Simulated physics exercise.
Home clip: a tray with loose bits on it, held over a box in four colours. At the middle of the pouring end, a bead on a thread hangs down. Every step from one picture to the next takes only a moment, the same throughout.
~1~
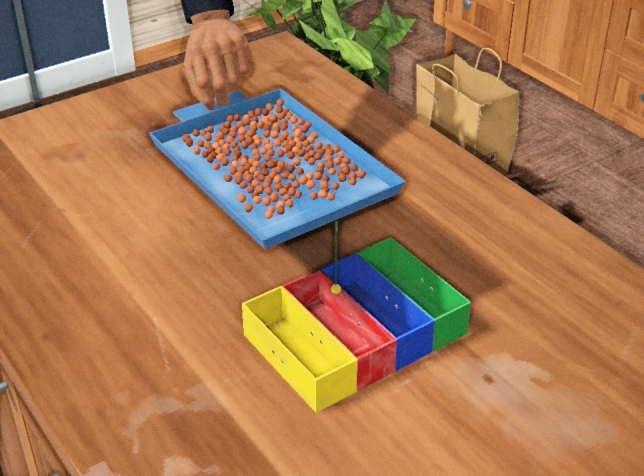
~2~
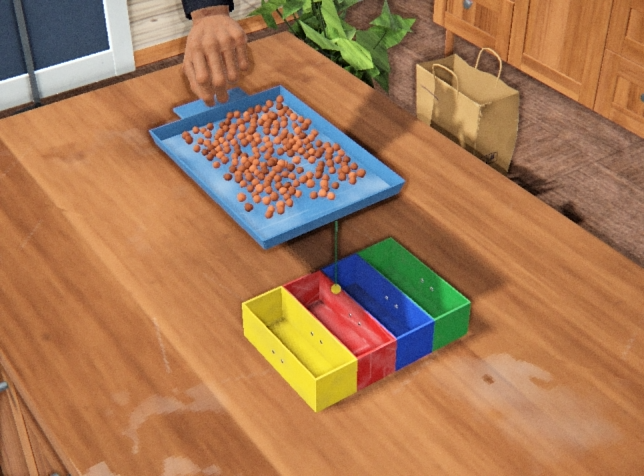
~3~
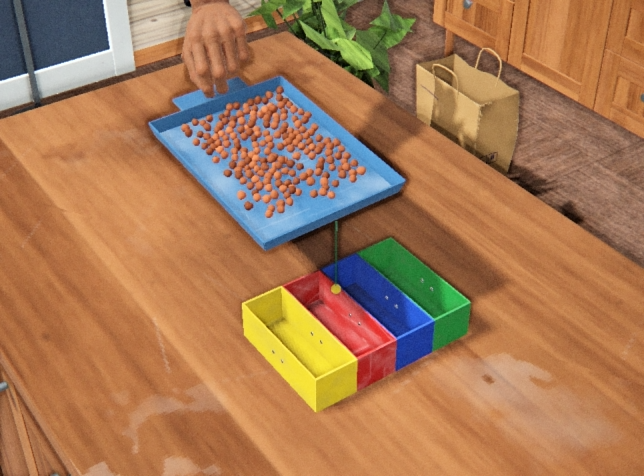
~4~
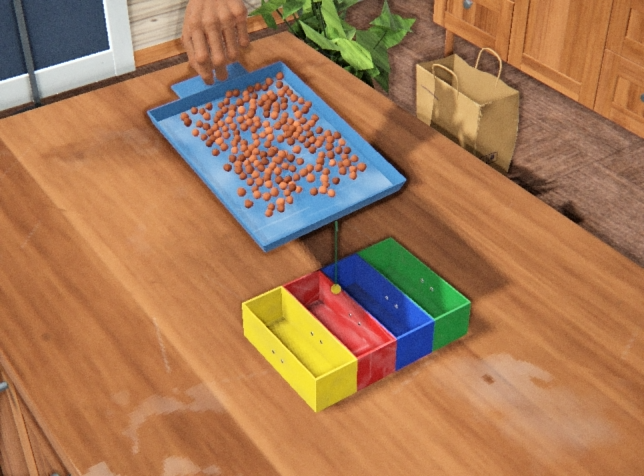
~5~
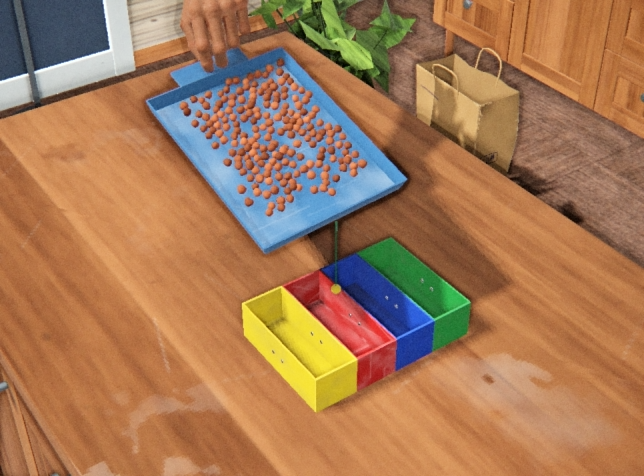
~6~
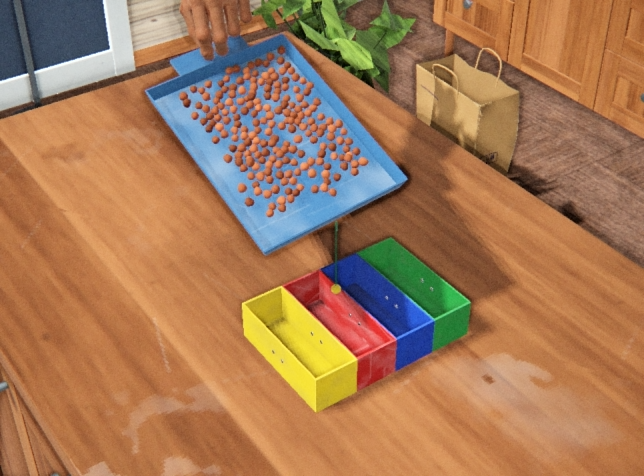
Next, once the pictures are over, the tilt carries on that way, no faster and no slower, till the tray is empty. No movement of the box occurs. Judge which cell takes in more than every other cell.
The yellow cell takes in the most.
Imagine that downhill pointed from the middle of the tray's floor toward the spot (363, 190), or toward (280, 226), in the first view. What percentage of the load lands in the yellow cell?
0 %, give or take, and then 60 %.
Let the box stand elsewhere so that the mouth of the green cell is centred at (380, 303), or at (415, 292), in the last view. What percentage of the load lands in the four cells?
About 100 in a hundred, then about 90 in a hundred.
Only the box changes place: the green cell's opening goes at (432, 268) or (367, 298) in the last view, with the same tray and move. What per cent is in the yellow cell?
Respectively 30 % and 10 %.
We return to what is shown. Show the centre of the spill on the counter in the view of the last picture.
Check roughly (251, 407) and you'll find the middle.
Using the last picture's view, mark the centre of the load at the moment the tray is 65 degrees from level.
The middle of the pieces lands at roughly (301, 201).
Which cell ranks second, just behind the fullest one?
Rank 2: The red cell.
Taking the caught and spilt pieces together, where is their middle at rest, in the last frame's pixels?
Centre at rest, last view: Approx. (311, 370).
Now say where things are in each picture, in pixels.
In the first frame, corners of the pouring end at (265, 236) and (399, 181), level; middle of the load at (271, 153), clay pellets; bead on its thread at (336, 289); yellow cell at (336, 382); red cell at (376, 362); blue cell at (414, 342); green cell at (451, 324).
In the second frame, corners of the pouring end at (265, 237) and (399, 180), level; middle of the load at (271, 151).
In the third frame, corners of the pouring end at (265, 238) and (399, 180), tipped barely, lowest at the left corner; middle of the load at (271, 145).
In the fourth frame, corners of the pouring end at (266, 241) and (400, 179), tipped a little, lowest at the left corner; middle of the load at (271, 138).
In the fifth frame, corners of the pouring end at (266, 244) and (401, 178), tipped a little, lowest at the left corner; middle of the load at (271, 130).
In the sixth frame, corners of the pouring end at (266, 246) and (401, 178), tipped clearly, lowest at the left corner; middle of the load at (272, 124); yellow cell at (336, 382); red cell at (376, 362); blue cell at (414, 342); green cell at (451, 324).
Soon, tray tipped steeply; nearly all on the tray; a small part falling or outside the box.
A while on, tray tipped past a quarter turn; about half on the tray; a small part in the yellow cell; a small part in the red cell; about a third falling or outside the box.
Towards the end, tray tipped past a quarter turn; about half in the yellow cell; about a quarter in the red cell; a stray few in the blue cell; about a third falling or outside the box.
Finally, tray tipped past a quarter turn; about half in the yellow cell; about a quarter in the red cell; a stray few in the blue cell; none in the green cell; about a third outside the box.
